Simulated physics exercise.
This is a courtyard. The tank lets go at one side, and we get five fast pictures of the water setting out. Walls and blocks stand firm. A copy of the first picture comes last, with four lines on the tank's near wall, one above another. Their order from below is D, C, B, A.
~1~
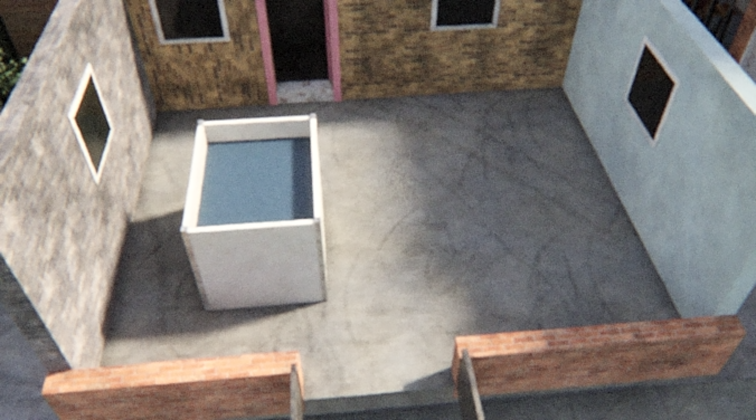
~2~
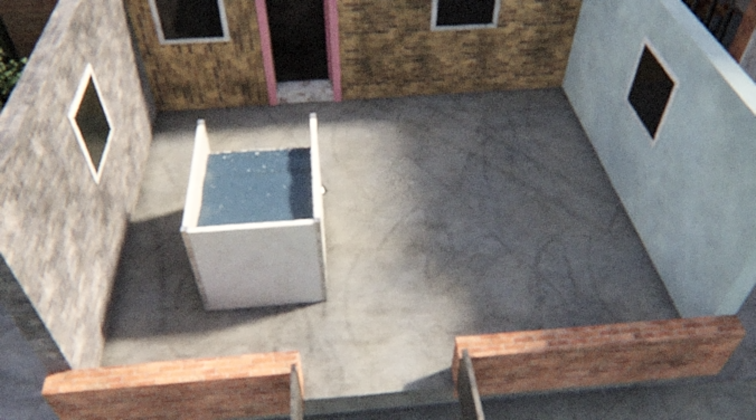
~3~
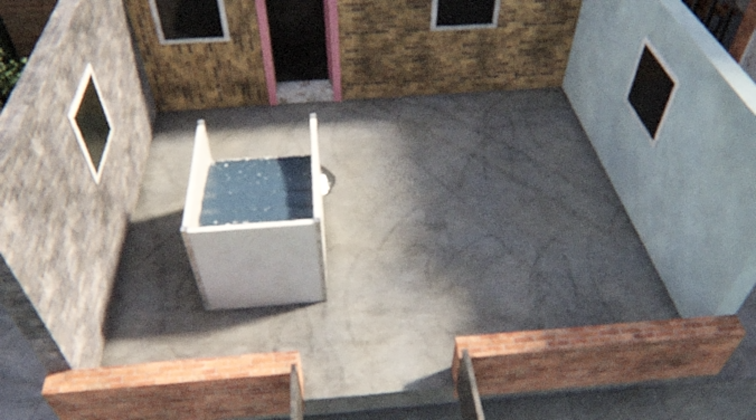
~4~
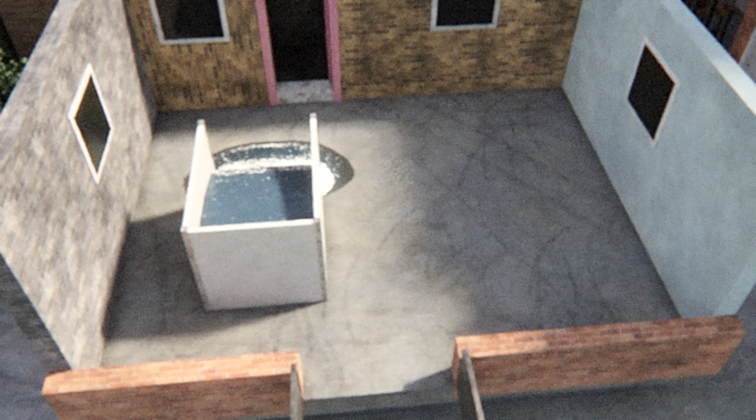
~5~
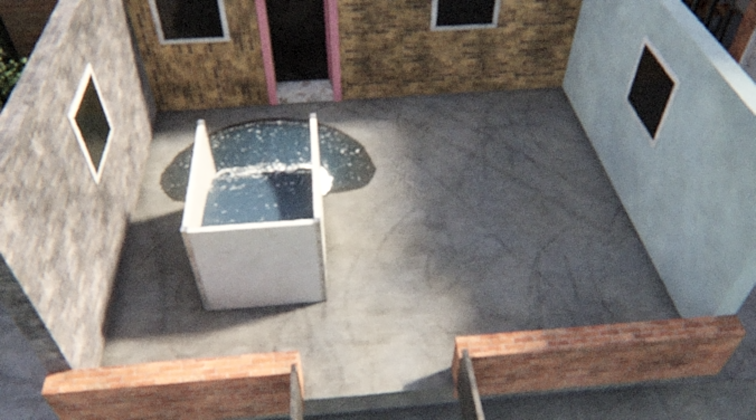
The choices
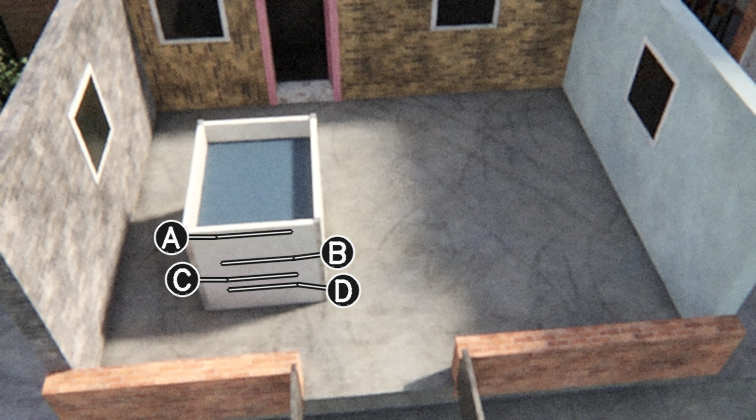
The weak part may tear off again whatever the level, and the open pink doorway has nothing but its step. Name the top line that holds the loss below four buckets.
That is mark C.
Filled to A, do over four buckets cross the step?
Yes, that goes wrong.
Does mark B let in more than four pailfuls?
Yes.
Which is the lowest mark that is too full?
That would be B.
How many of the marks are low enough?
Two.
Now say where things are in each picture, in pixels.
The first picture shows water in the tank at rest, its middle at (258, 185); foot of the pink doorway at (306, 102); open gate at (378, 341).
In the second picture, water covers 1 % of the ground, its front hidden from here.
In the third picture, water covers 4 % of the ground, its front hidden from here.
The fourth picture shows front seen at (335, 165), 7 % of the ground wet.
The fifth picture shows front seen at (340, 135), 13 % of the ground wet.
On the marked copy, A at (253, 234); B at (258, 260); C at (261, 277); D at (263, 287); from the bottom up D, C, B, A.
With A, dozens of bucketfuls pour in.
With B, about 9 bucketfuls get in.
With C, a splash gets over, under a bucket.
With D, nothing gets over.
